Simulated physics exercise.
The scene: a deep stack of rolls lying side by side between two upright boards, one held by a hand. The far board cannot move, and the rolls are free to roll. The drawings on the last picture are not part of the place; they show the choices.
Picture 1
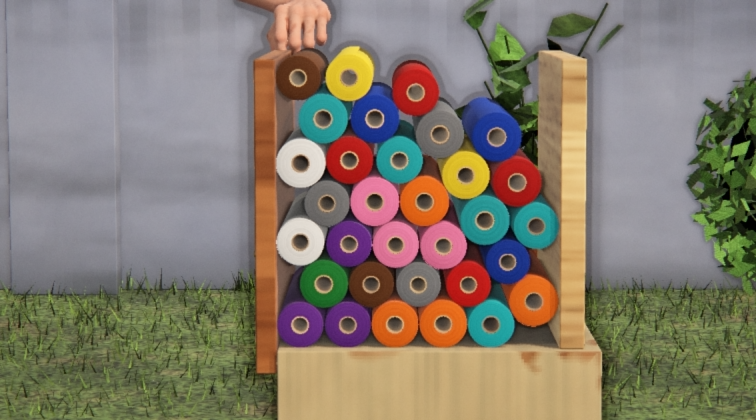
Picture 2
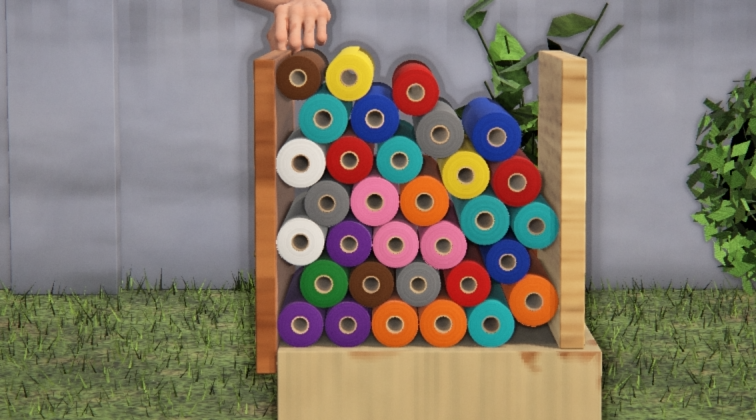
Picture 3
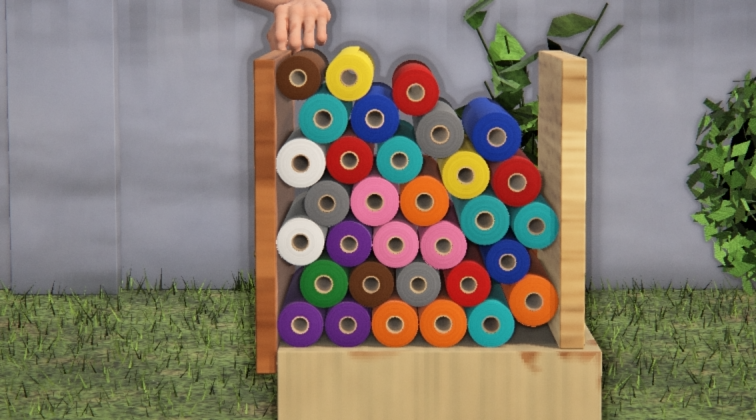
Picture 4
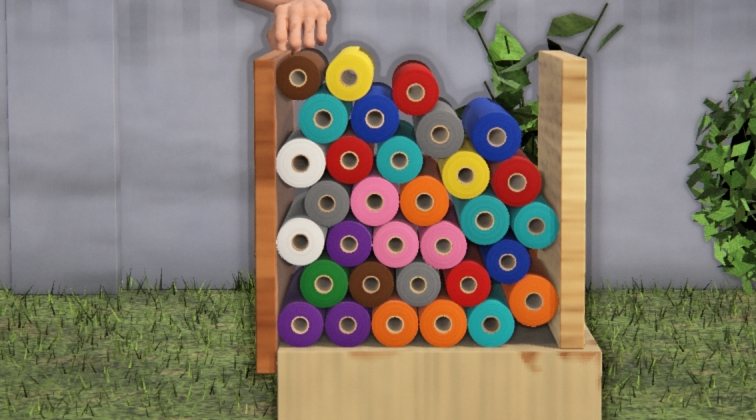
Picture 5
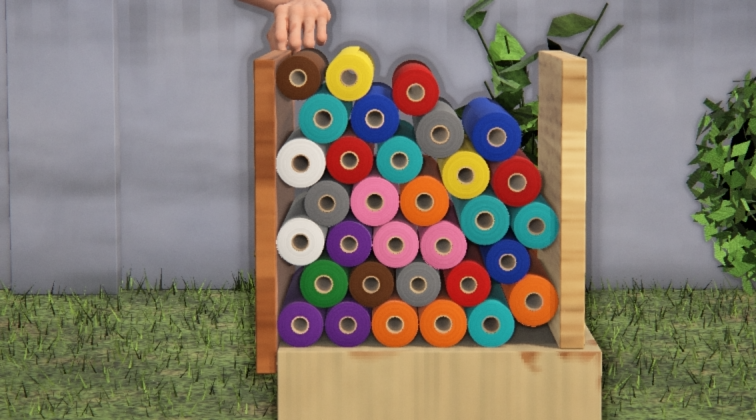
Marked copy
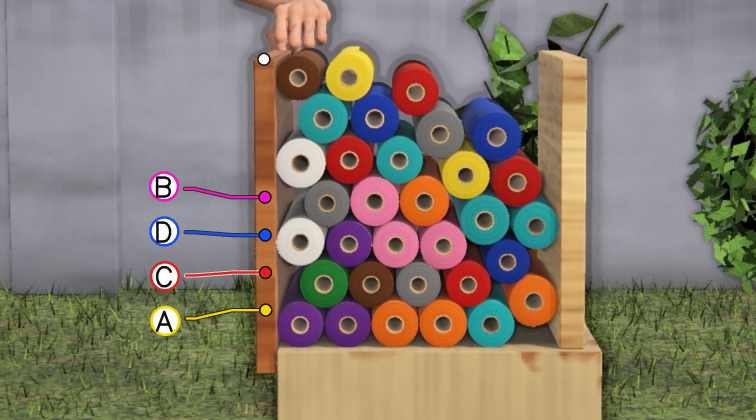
A hand rested on top of the left board beside a deep stack of colourful rolls packed between two upright wooden boards, and neither the hand nor any of the rolls visibly moved.
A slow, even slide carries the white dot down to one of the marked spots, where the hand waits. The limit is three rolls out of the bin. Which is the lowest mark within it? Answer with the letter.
Mark B is as low as it can go.
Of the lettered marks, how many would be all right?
One of them.
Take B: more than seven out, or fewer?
At B, fewer than seven.
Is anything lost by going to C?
Yes.
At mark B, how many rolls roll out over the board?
The count is one.
On the copy, A at (265, 310); B at (265, 197); C at (265, 273); D at (265, 235); the white dot at (264, 59).
On B. First, top of the board (276, 125).
Then, top of the board (276, 196).
Finally, top of the board (276, 197), one out over the board.
By contrast, A more than three out over the board; C four out over the board; D four out over the board.
